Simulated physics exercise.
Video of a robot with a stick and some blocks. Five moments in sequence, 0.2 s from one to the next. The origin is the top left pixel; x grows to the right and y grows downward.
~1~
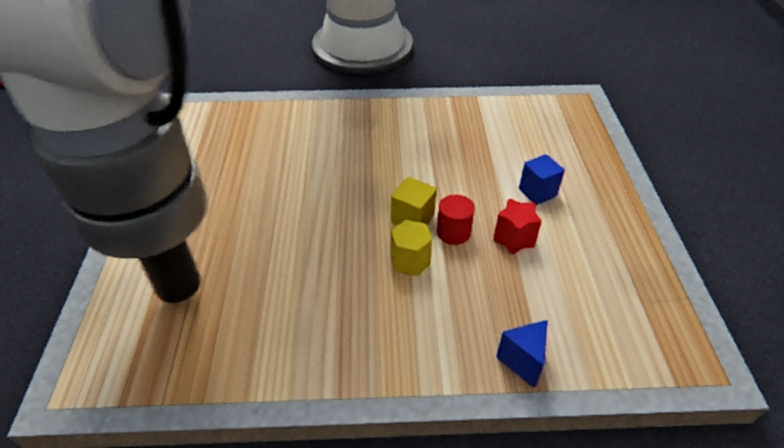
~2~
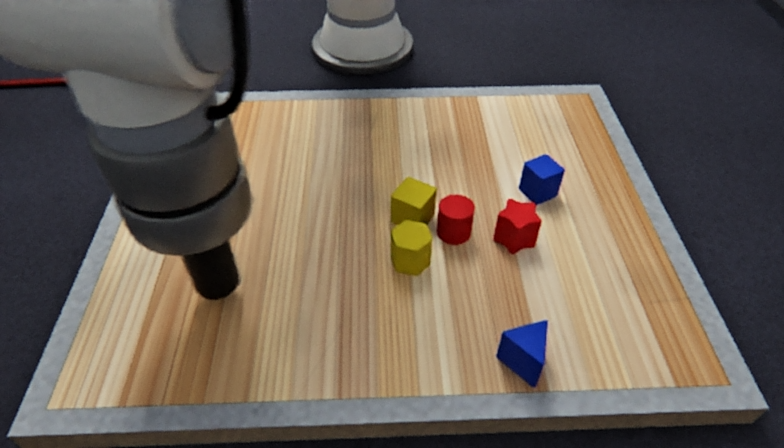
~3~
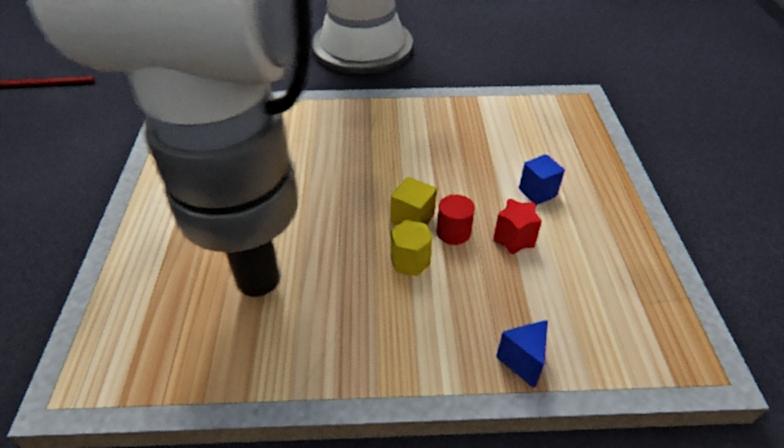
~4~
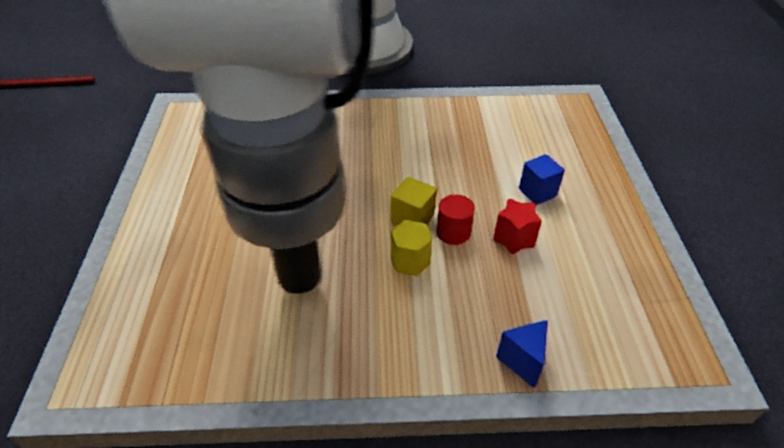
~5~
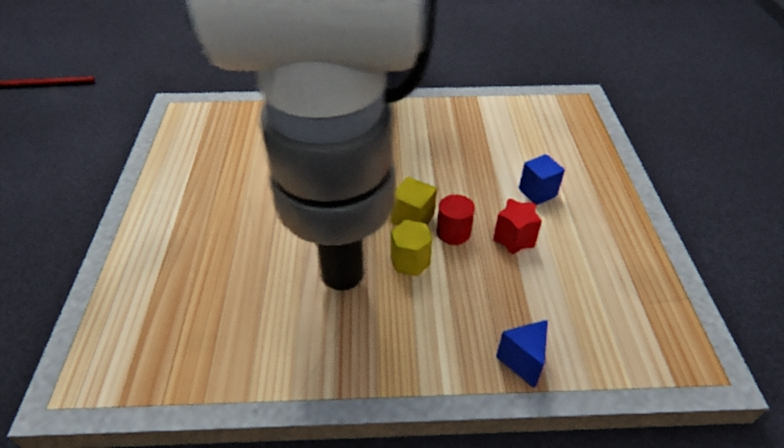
The robot arm moves its black stick steadily right across the board while the blocks stay still.
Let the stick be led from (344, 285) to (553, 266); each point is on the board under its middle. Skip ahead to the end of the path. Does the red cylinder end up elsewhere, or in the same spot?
Once the stick is done, the red cylinder is in a new spot.
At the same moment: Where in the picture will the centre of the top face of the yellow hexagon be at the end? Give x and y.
Its top face will be centred at roughly (444, 220).
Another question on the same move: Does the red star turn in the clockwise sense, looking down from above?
No, that is not how it ends up.
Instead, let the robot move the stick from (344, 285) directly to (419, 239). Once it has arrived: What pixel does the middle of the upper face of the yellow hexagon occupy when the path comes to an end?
The yellow hexagon ends near (457, 227).
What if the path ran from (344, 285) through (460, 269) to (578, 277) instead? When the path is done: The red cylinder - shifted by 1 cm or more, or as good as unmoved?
My prediction: It moves.
On the path given first. One third of the way, stick (416, 267); yellow hexagon (432, 225), turned 50° anticlockwise.
Two thirds of the way, stick (487, 260); yellow hexagon (444, 220), turned 80° anticlockwise; red cylinder (462, 197).
At the end, stick (557, 254); yellow hexagon (444, 220), turned 80° anticlockwise; yellow square piece still; red cylinder (462, 197); red star (524, 210), turned 20° anticlockwise.
